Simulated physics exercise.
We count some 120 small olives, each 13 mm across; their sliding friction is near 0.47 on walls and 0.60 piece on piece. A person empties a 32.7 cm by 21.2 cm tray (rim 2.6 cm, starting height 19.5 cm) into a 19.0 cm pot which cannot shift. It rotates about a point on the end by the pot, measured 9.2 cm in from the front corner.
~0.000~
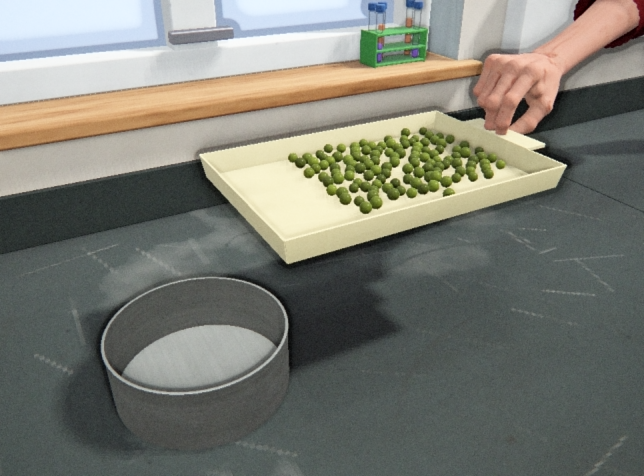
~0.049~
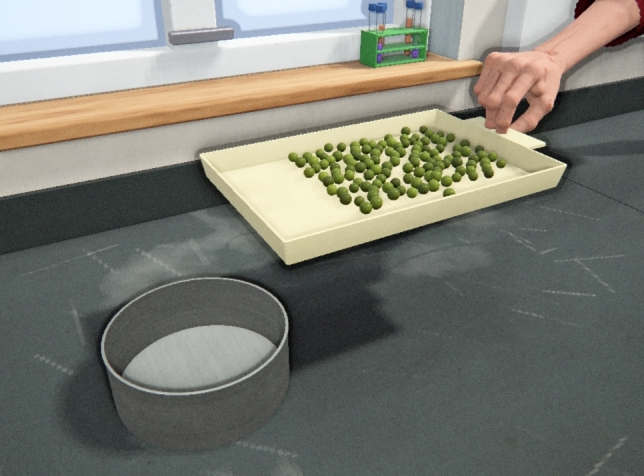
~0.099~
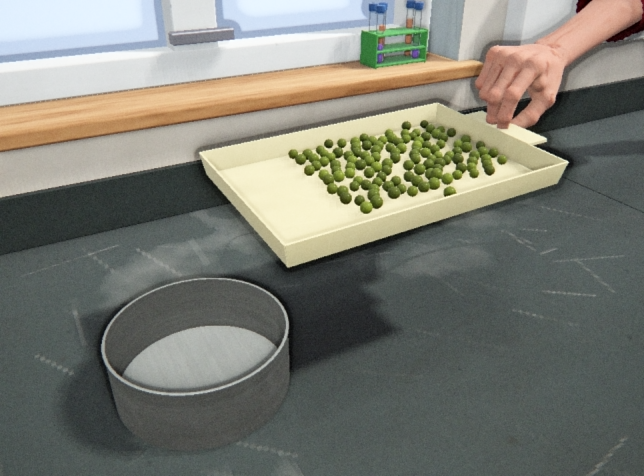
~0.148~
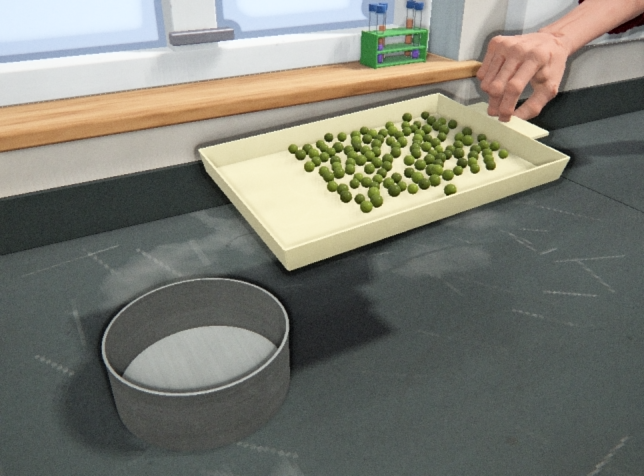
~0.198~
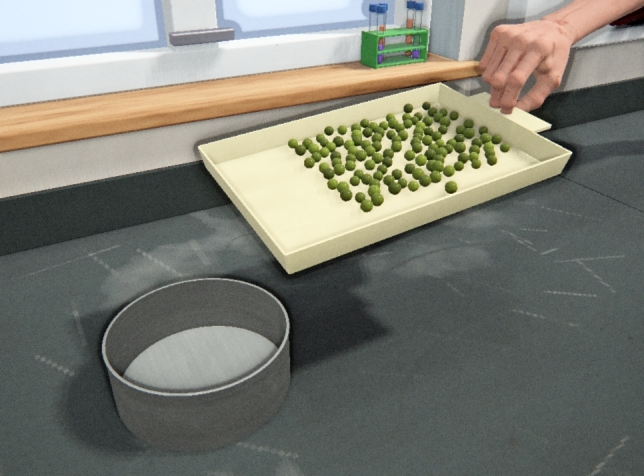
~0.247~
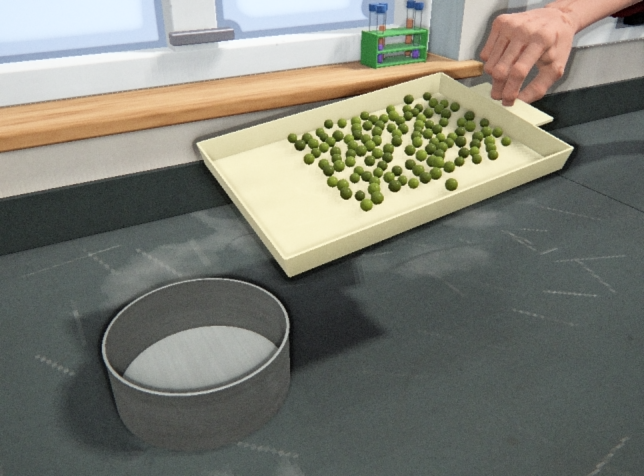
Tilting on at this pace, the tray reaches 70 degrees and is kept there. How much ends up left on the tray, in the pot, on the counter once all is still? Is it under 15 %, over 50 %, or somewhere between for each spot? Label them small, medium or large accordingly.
Tray - large, pot - small, counter - small.
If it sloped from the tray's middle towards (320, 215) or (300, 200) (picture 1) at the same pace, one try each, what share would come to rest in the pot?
That would be close to 5 per cent, then close to 0 per cent.
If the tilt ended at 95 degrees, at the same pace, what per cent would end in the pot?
Result: Close to 5 %.
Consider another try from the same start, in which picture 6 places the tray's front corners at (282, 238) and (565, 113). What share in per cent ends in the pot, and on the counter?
Pot 0; counter 5.
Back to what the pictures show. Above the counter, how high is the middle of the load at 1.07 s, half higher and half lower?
Roughly 22 centimetres.
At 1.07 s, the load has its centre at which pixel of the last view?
I'd put it close to (368, 200).
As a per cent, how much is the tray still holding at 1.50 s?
Load share: Around 100%.
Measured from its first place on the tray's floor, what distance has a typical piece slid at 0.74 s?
Roughly 12 cm.
After 0.74 s, tilt 39 degrees; the tray holds 100 %, the pot 0 %.
After 1.07 s, tilt 58 degrees; the tray holds 100 %, the pot 0 %.
Then, at 1.50 s, tilt 70 degrees; the tray holds 100 %, the pot 0 %.
In the end, at 1.8 s, tray 100 %, pot 0 %, counter 0 %.
